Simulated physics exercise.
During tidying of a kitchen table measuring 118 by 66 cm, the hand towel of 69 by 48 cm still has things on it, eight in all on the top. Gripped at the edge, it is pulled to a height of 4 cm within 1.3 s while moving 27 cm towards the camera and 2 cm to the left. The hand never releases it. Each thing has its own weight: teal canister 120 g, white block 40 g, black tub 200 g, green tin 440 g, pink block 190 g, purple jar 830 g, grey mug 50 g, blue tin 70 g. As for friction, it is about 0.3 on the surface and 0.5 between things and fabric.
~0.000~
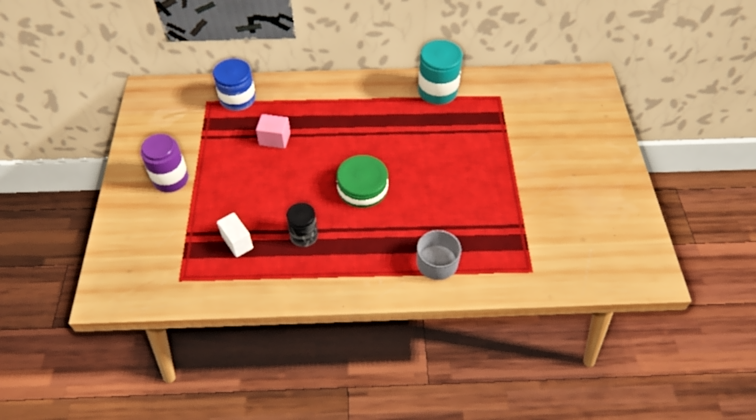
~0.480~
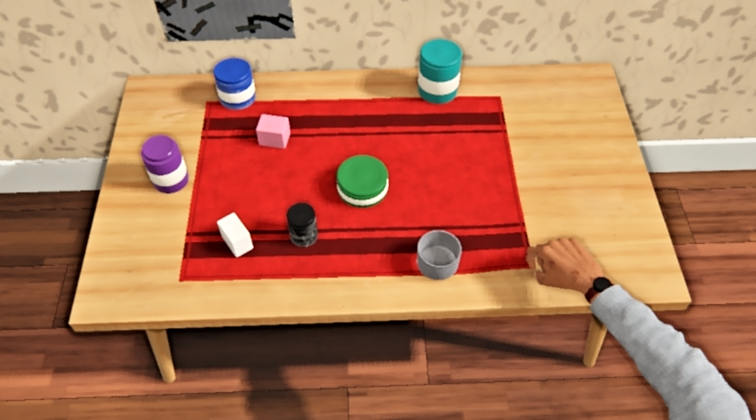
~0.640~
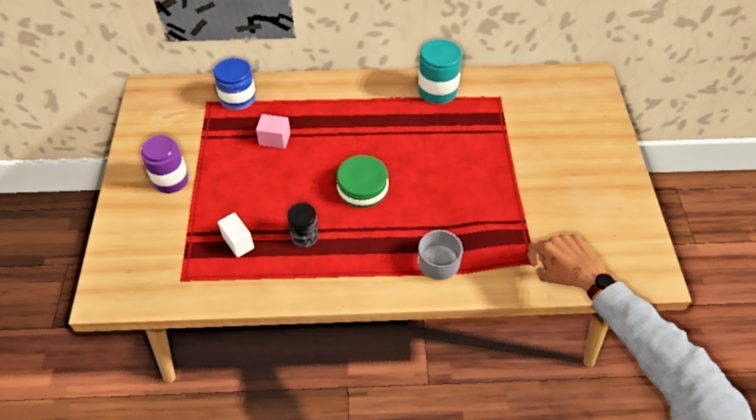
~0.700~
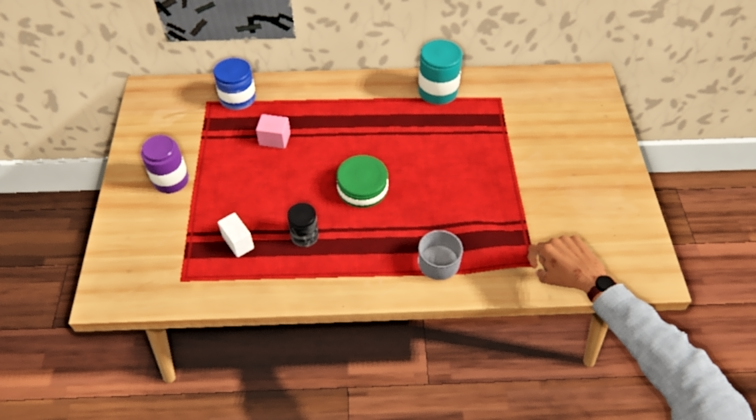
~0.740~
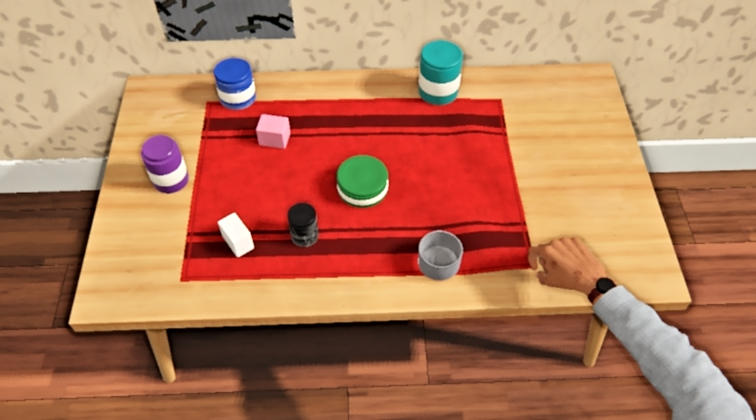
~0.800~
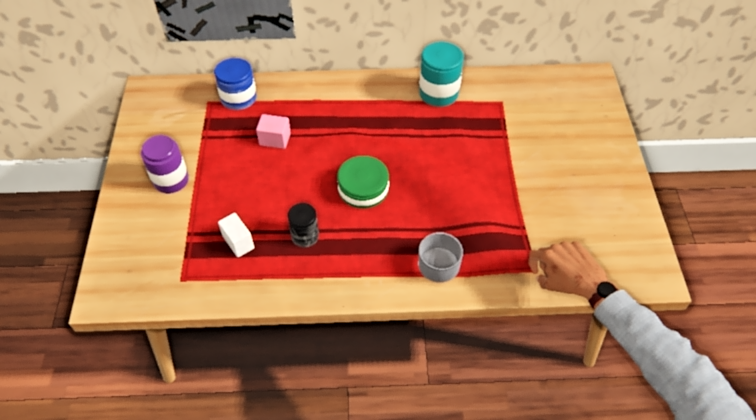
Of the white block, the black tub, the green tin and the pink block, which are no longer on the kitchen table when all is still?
The white block will not come off. The black tub will not come off. The green tin will not come off. The pink block will not come off.
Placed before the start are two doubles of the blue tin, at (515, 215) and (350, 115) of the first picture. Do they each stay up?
Result, in order: Off the top at the end; on top at the end.
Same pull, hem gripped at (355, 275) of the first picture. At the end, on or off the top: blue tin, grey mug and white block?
Blue tin is left on top, grey mug is lost, white block is lost.
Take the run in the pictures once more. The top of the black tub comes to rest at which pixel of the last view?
Near (336, 259).
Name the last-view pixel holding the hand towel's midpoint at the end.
Close to (413, 240) in pixels.
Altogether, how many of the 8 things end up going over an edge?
That works out to 0 of them.
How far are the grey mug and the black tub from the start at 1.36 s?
Approx. shift - grey mug: 10 cm; black tub: 6 cm.
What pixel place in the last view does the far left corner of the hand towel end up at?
It settles at roughly (308, 113).
After 1.1 s, 100 % of the hand towel is still over the top; green tin 5 cm off its start, pink block 5 cm off its start, black tub 2 cm off its start.
After 1.4 s, 95 % of the hand towel is still over the top; pink block 11 cm off its start, green tin 11 cm off its start, black tub 6 cm off its start.
After 1.6 s, 85 % of the hand towel is still over the top; pink block 18 cm off its start at (344, 150), green tin 17 cm off its start at (410, 232), black tub 10 cm off its start at (330, 251).
After 1.9 s, 80 % of the hand towel is still over the top; pink block 21 cm off its start, green tin 20 cm off its start, black tub 13 cm off its start.
After 3.5 s, 80 % of the hand towel is still over the top; pink block 21 cm off its start at (355, 157), green tin 20 cm off its start at (418, 243), black tub 13 cm off its start at (336, 259), white block 9 cm off its start at (270, 249).
